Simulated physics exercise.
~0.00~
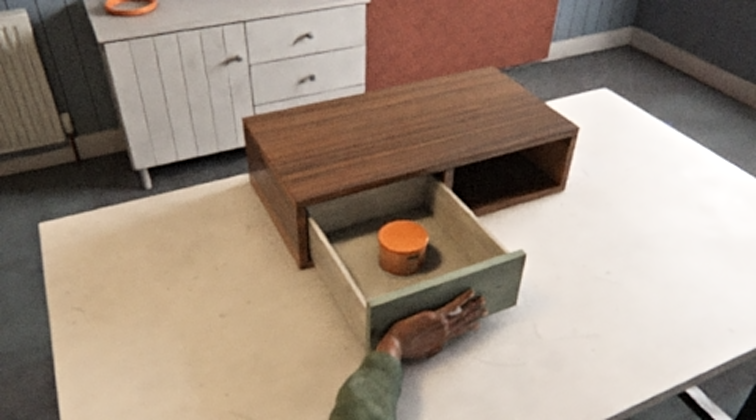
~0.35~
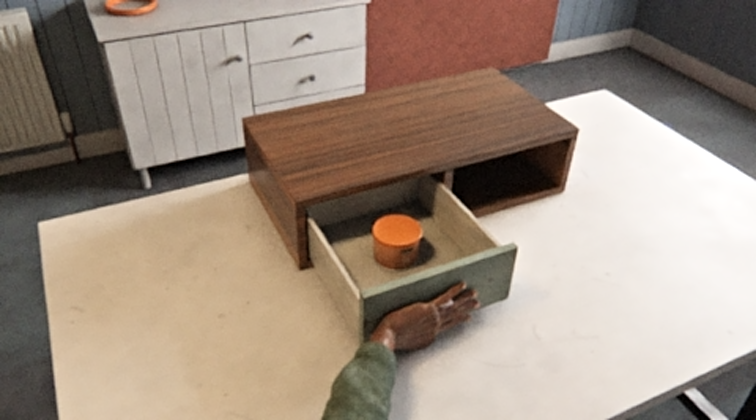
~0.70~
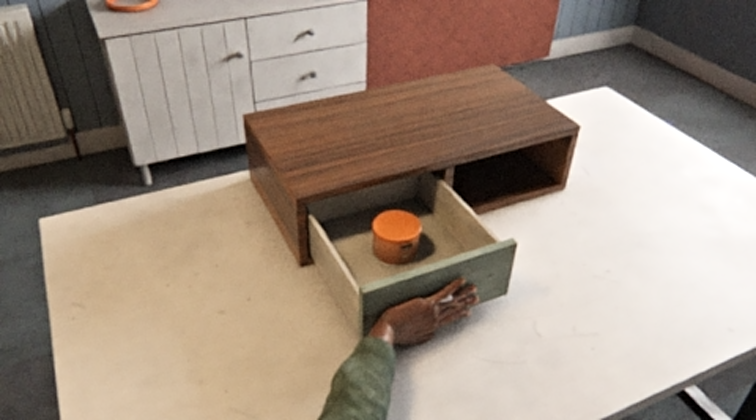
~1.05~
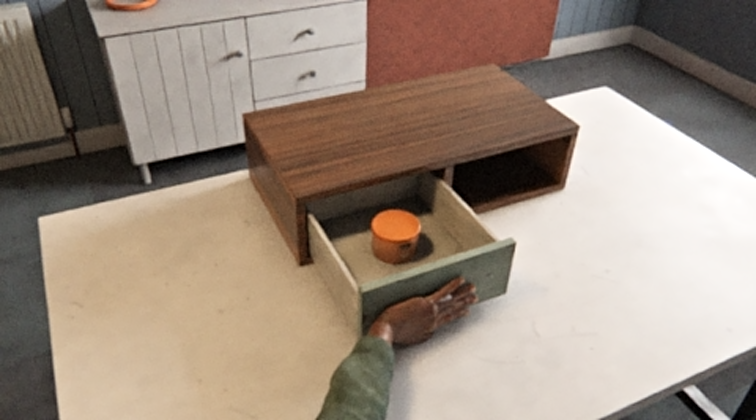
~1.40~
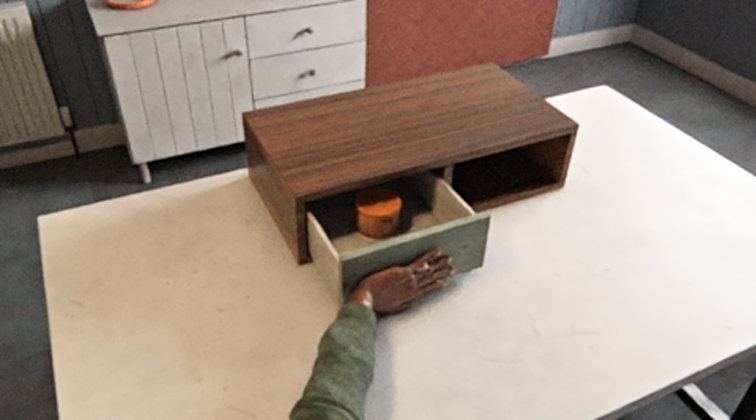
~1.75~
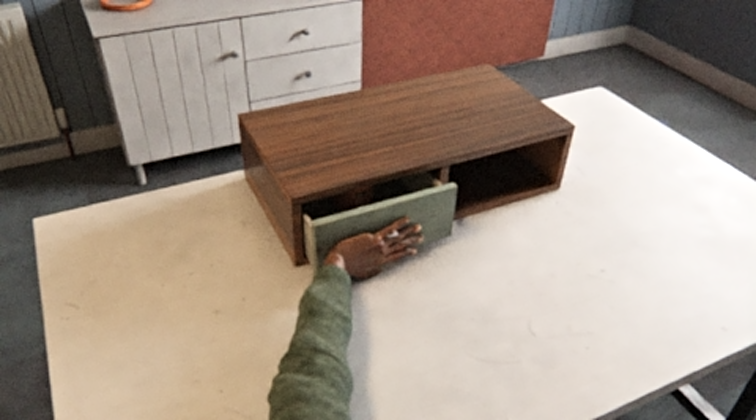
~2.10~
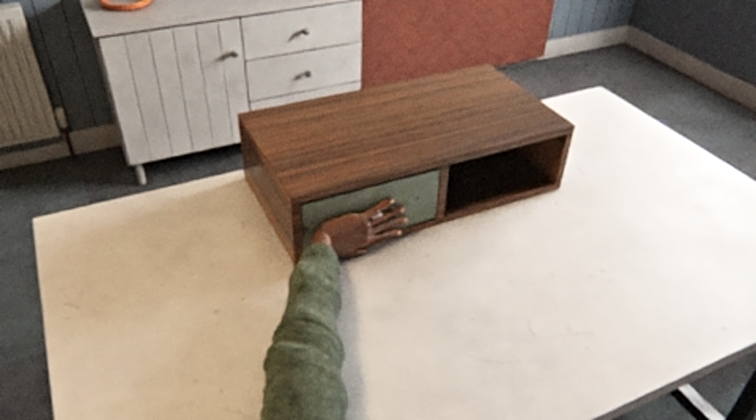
The video shows a hand in a green sleeve pressing the front of an open green drawer holding an orange pot, set in a brown wooden chest on a white table. The hand pushes it inward, the pot disappears inside, and the drawer shuts flush.
